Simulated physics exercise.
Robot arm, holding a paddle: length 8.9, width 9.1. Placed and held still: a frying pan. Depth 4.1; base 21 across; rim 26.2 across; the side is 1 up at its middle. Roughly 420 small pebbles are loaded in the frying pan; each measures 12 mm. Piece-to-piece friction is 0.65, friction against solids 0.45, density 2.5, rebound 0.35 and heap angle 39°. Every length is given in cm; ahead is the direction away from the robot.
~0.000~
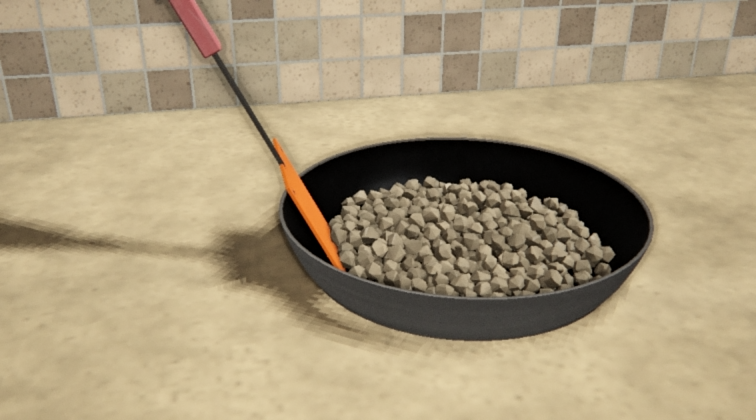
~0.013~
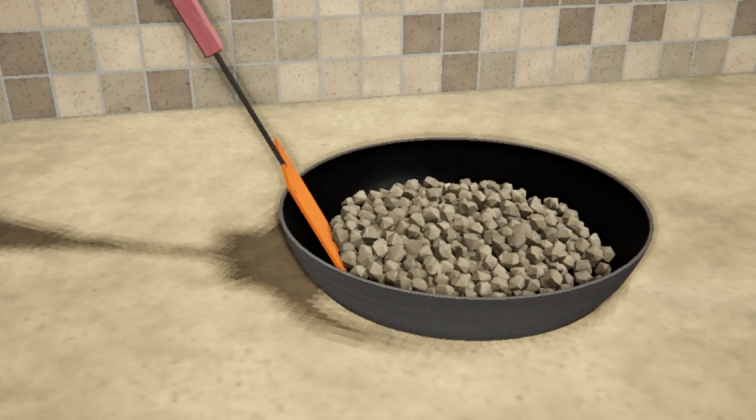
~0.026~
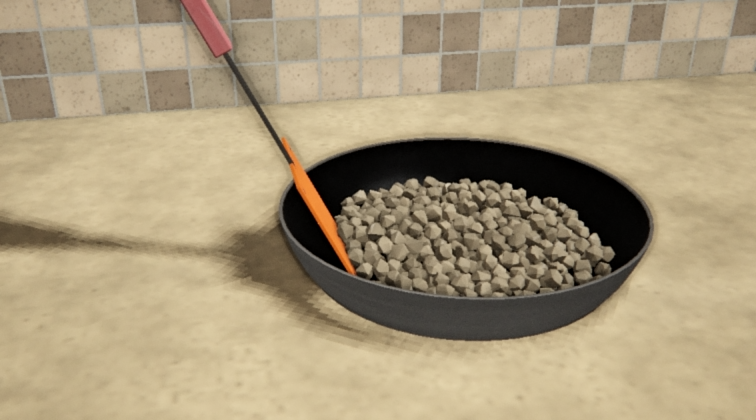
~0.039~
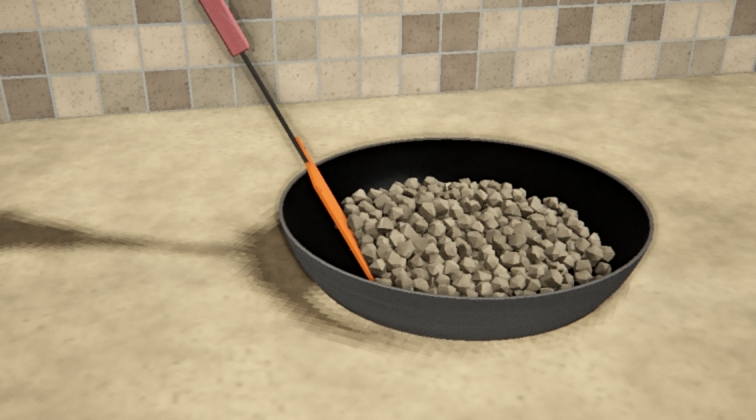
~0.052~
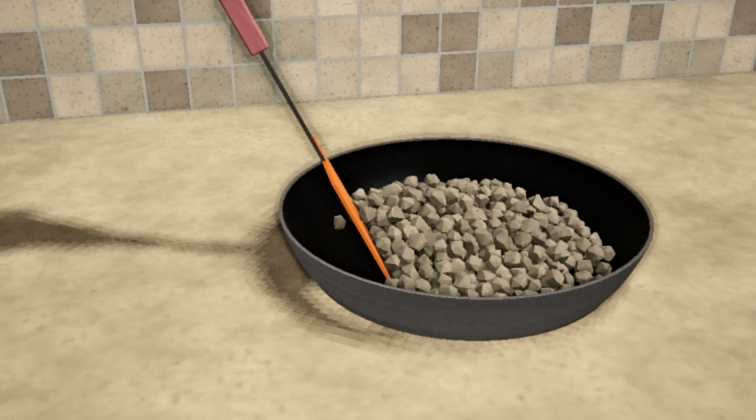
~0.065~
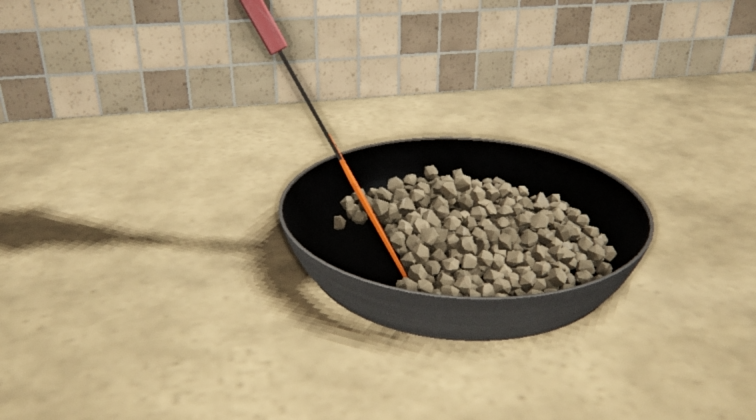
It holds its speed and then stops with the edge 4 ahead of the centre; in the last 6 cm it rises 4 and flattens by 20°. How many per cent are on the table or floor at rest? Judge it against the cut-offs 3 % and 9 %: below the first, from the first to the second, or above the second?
From 3 to 9 %.
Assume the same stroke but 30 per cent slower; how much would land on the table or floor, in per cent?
0 per cent, roughly.
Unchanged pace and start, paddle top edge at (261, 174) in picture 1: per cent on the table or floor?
Near 5 in a hundred.
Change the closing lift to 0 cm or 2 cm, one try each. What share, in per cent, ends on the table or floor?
Close to 0 and 0 percent respectively.
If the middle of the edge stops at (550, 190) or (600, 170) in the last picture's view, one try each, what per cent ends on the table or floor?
The two tries give near 10 and near 30 in a hundred.
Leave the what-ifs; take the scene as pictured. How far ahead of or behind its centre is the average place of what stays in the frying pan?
Forward offset: Roughly 5.0 cm.
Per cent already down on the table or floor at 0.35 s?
Some 4 per cent of the load.
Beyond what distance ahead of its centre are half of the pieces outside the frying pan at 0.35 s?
The distance is around 16 cm.
By 0.10 s, sloping 63°, highest piece 6 above the table; 421 in the frying pan.
By 0.13 s, sloping 55°, highest piece 7 above the table; 421 in the frying pan.
By 0.35 s, sloping 44°, highest piece 5 above the table; 403 in the frying pan, 16 on the table or floor, 2 on the blade or in flight.
By 1.40 s, sloping 44°, highest piece 5 above the table; 402 in the frying pan, 19 on the table or floor.
Final count, 402 in the frying pan, 19 on the table or floor. That is 5 % on the table or floor.
